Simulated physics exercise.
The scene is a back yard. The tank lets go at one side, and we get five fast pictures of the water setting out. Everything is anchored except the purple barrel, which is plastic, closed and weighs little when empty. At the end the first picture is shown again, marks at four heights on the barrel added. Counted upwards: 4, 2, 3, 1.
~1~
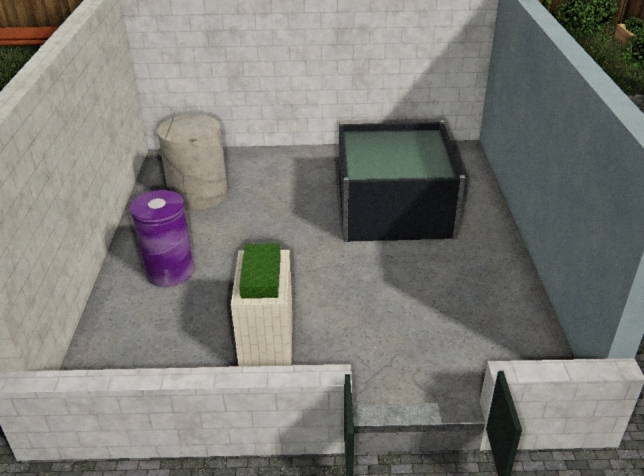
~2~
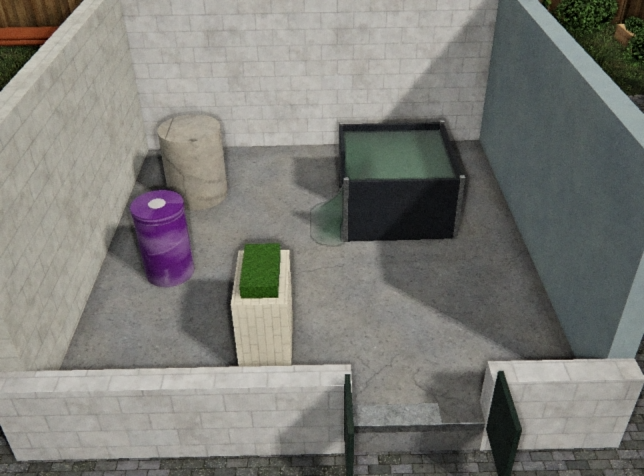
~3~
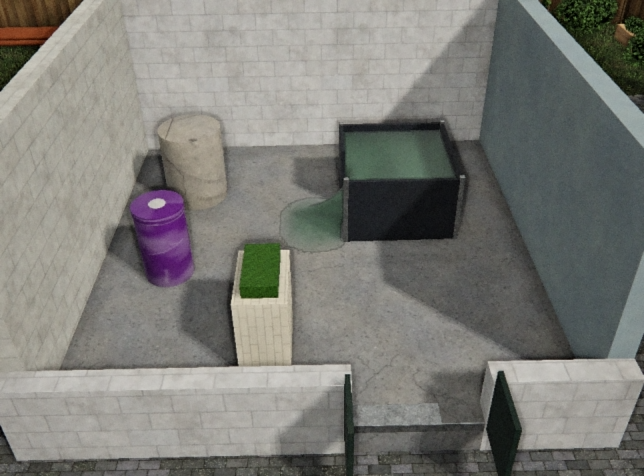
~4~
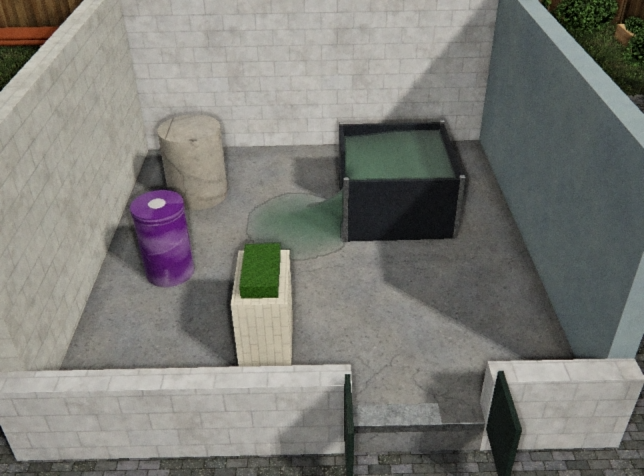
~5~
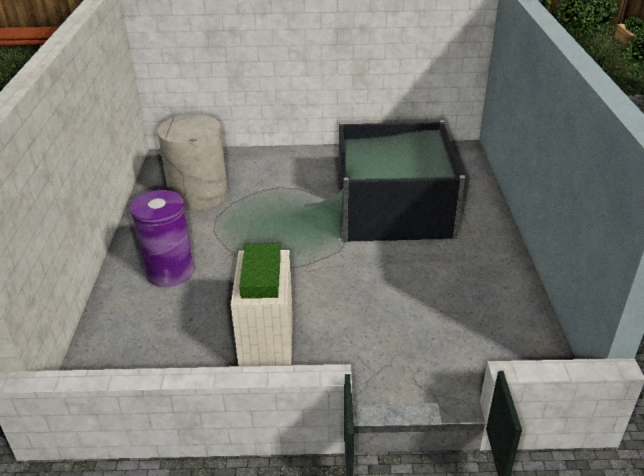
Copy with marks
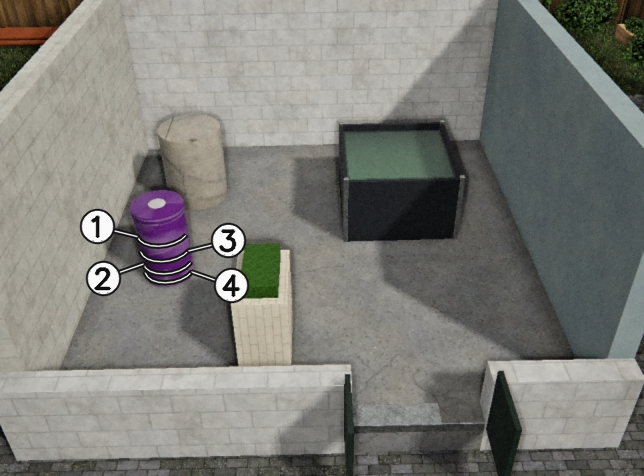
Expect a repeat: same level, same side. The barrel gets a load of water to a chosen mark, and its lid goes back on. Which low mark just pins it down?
Go for 3.
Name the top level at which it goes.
That is level 2.
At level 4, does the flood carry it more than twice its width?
Yes.
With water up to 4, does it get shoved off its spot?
Yes, that goes wrong.
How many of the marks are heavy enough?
Two of the four.
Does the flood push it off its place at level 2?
Yes, it does.
On the marked copy, 1 at (158, 246); 2 at (164, 273); 3 at (161, 261); 4 at (165, 282); from the bottom up 4, 2, 3, 1.
Choosing 1, it does not move.
Choosing 2, it is pushed about its own width away.
Choosing 3, it does not move.
Choosing 4, it is pushed about 3 times its own width away.
